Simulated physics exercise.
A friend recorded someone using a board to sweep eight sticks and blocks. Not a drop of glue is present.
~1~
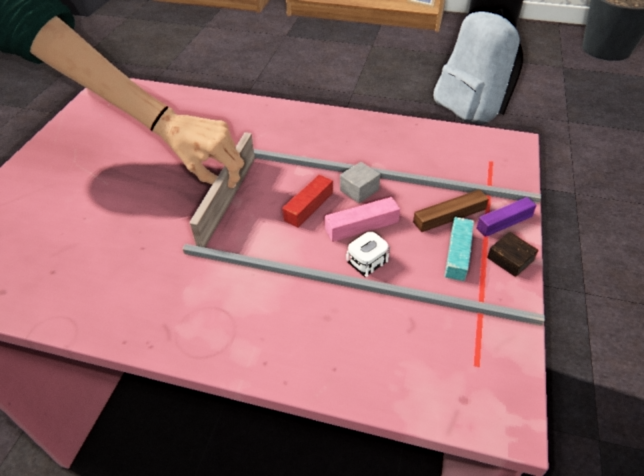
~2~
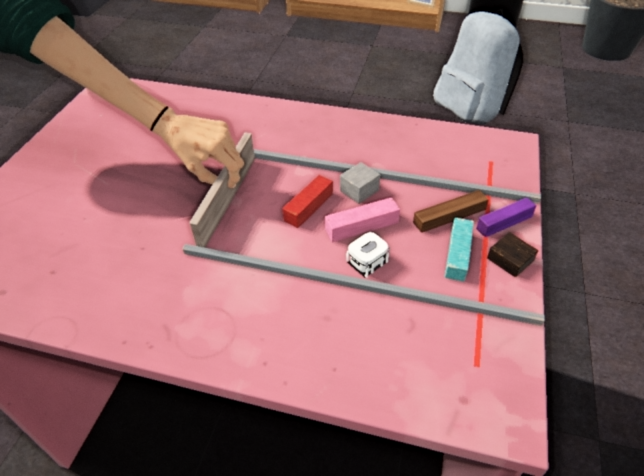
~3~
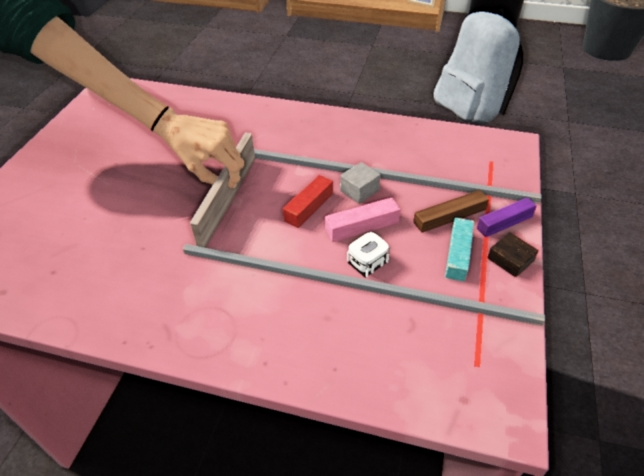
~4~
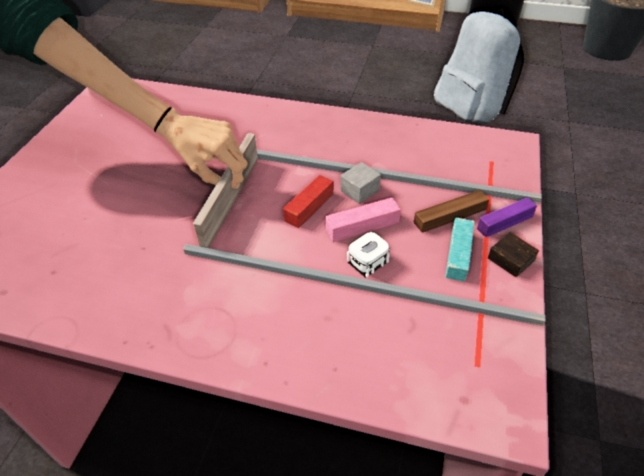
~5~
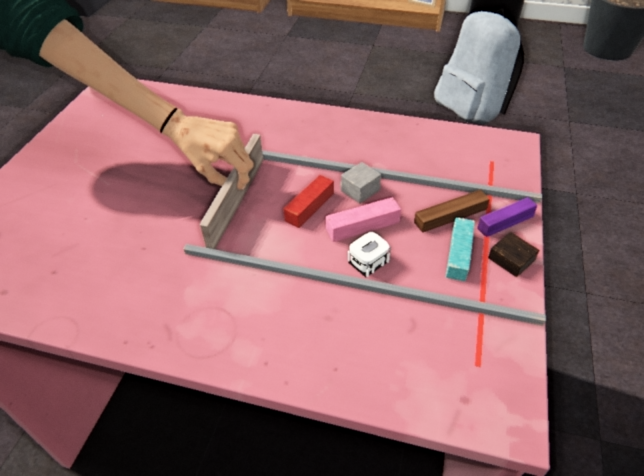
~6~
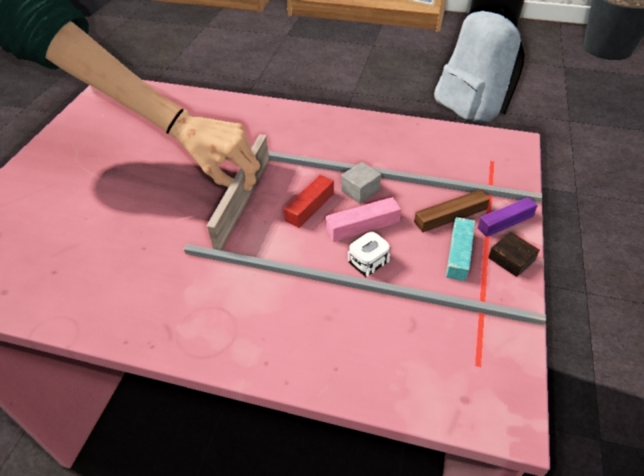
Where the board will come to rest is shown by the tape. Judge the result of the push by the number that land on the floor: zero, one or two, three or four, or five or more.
Lost: Three or four.
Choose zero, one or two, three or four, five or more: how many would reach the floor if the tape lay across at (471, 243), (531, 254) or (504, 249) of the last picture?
Counts for the three tries are just one or two, five or more and three or four.
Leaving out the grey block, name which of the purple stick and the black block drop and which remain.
Result - purple stick: Gone; black block: Gone.
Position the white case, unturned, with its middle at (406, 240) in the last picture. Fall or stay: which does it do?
I reckon from there it stays aboard.
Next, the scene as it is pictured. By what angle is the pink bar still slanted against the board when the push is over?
I'd say it's about 0° out of line.
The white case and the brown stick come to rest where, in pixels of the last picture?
You'll find the first one at (503, 292) and the second at (537, 224).
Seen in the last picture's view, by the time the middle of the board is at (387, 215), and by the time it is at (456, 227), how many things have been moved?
5 by the first point, 8 by the second.
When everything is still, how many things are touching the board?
Contact count: 3.
Soon after, none off yet; black block at rest near (514, 254); purple stick at rest near (508, 217); turquoise bar at rest near (461, 248).
After that, none off yet; black block displaced about its own width near (543, 264); purple stick displaced a little near (525, 223); turquoise bar displaced about its own width near (507, 266).
In the end, the number that fall off is three or four; gone, turquoise bar, purple stick and black block.
